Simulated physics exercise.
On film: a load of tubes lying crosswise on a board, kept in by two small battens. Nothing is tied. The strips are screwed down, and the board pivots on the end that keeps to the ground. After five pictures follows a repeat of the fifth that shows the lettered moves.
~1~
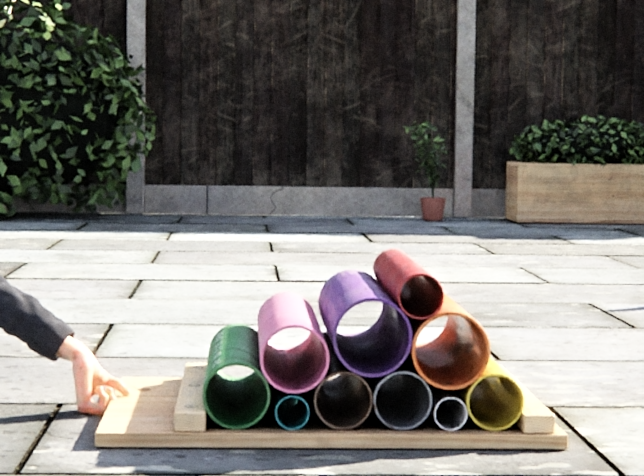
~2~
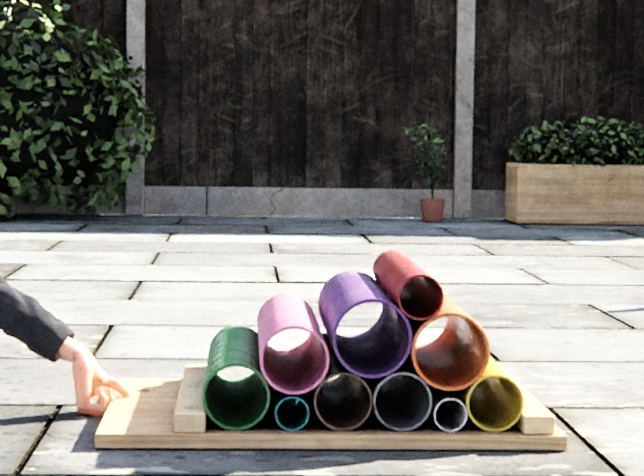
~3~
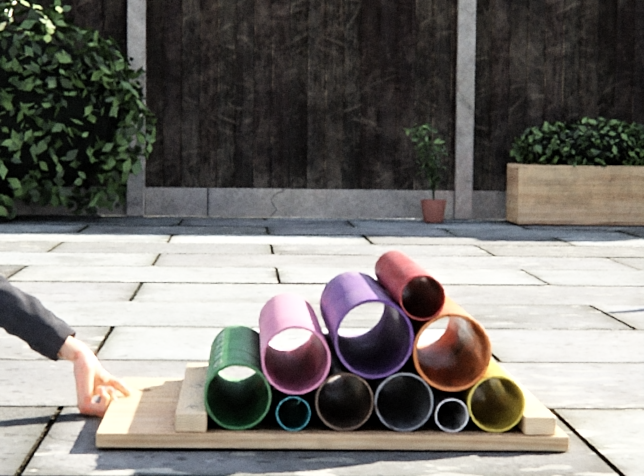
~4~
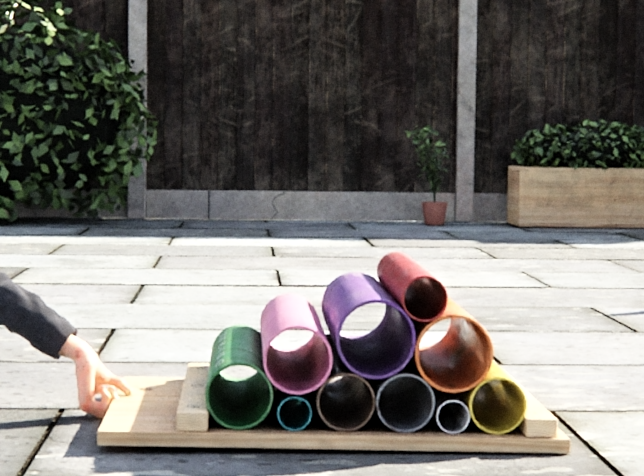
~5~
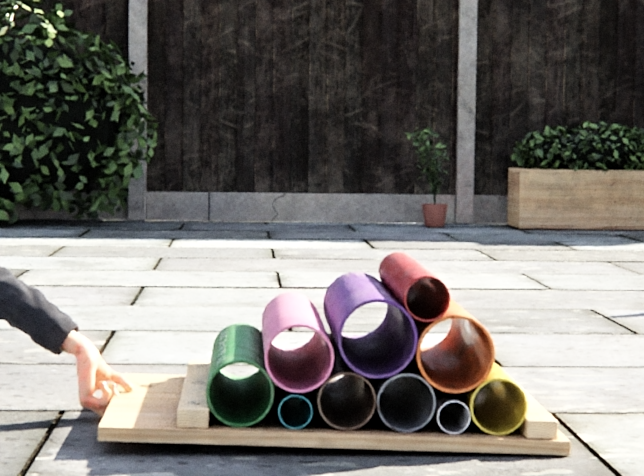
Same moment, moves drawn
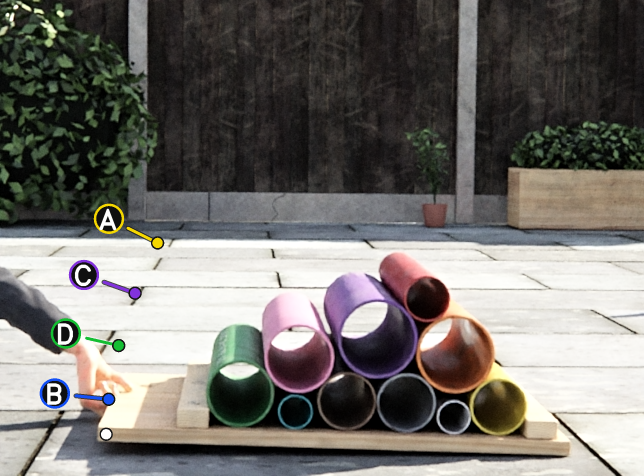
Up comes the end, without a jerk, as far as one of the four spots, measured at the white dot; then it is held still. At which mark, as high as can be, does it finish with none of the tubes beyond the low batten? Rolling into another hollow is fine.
Mark A is as high as it can go.
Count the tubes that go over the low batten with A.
At A the number is none.
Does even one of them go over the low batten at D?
At D: No.
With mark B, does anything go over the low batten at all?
At B: No.
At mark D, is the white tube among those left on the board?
The white tube: Yes.
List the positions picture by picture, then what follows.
Orange tube (451, 351); purple tube (373, 338); pink tube (295, 359), in the first frame.
Pink tube (294, 360); red tube (421, 297), in the second frame.
Board (325, 403); green tube (238, 396); grey tube (404, 402), in the third frame.
Board (327, 403); green tube (239, 396); turquoise tube (295, 413), in the fourth frame.
Board (327, 403); green tube (240, 393); turquoise tube (296, 412), in the fifth frame.
On the marked copy, A at (158, 243); B at (109, 399); C at (135, 293); D at (119, 345); the white dot at (106, 434).
Following A. Soon after the start, board at 16°.
Later, board at 26°.
In the end, board at 26°, none over the low batten.
As for the rest, B none over the low batten; C none over the low batten; D none over the low batten.
